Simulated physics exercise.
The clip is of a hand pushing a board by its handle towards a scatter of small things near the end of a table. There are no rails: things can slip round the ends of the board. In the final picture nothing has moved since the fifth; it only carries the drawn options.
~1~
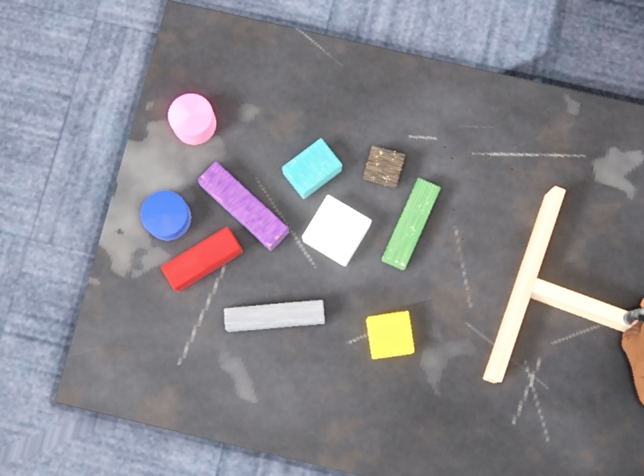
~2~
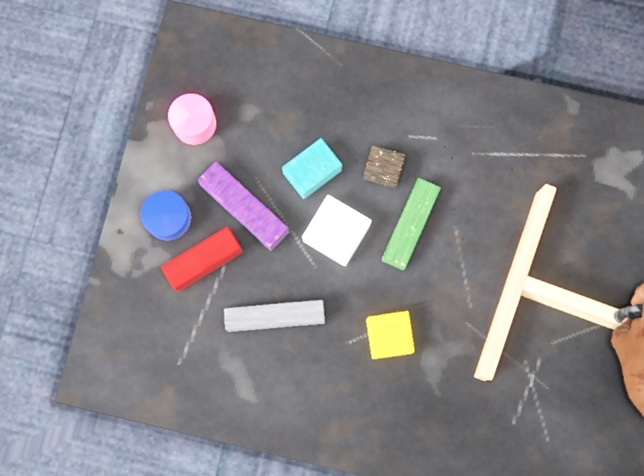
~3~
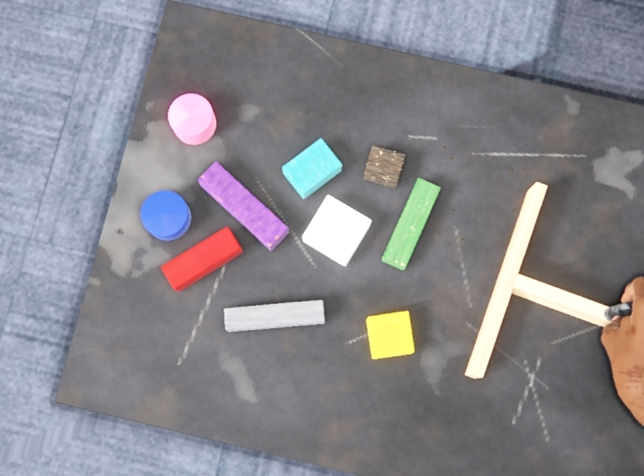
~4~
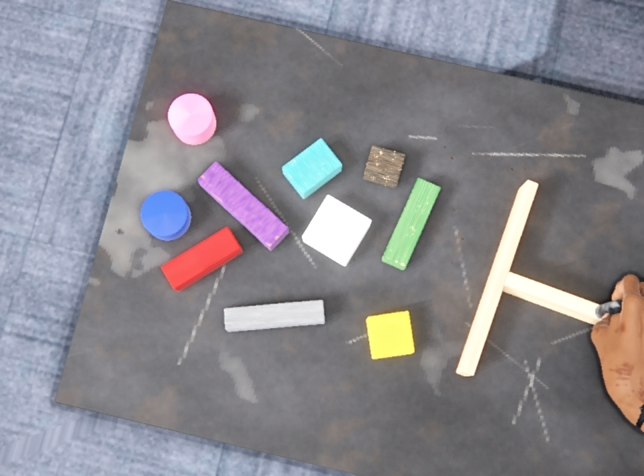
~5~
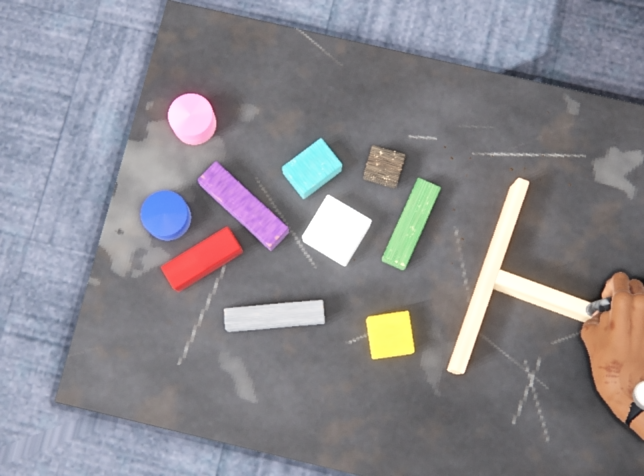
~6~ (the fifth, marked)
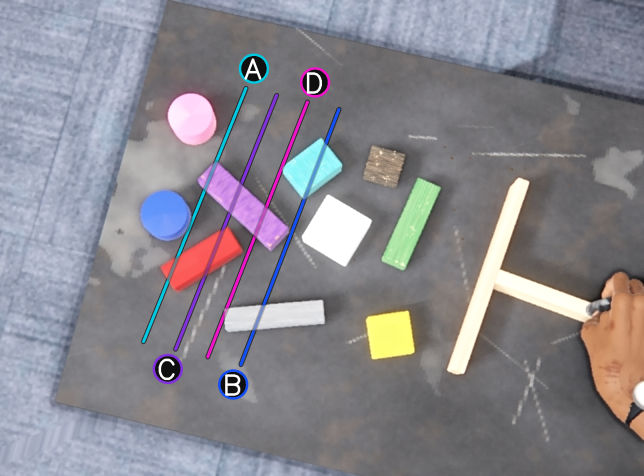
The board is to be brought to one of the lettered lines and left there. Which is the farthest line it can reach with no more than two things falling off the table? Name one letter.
A.
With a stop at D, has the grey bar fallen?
By then, no.
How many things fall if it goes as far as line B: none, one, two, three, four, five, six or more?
In all, none.
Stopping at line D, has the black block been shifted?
Yes.
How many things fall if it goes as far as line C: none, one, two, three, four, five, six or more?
The count is none.
On the marked copy, A at (196, 212); B at (291, 234); C at (227, 219); D at (259, 226).
With A. Early on, board (384, 249); black block (368, 159); grey bar (258, 313).
Further on, board (277, 224); purple bar (168, 159); grey bar (159, 308).
At the end, board (196, 205); blue tin over the edge; purple bar over the edge; two fallen.
As for the rest, B is within the limit but short; C is within the limit but short; D is within the limit but short.
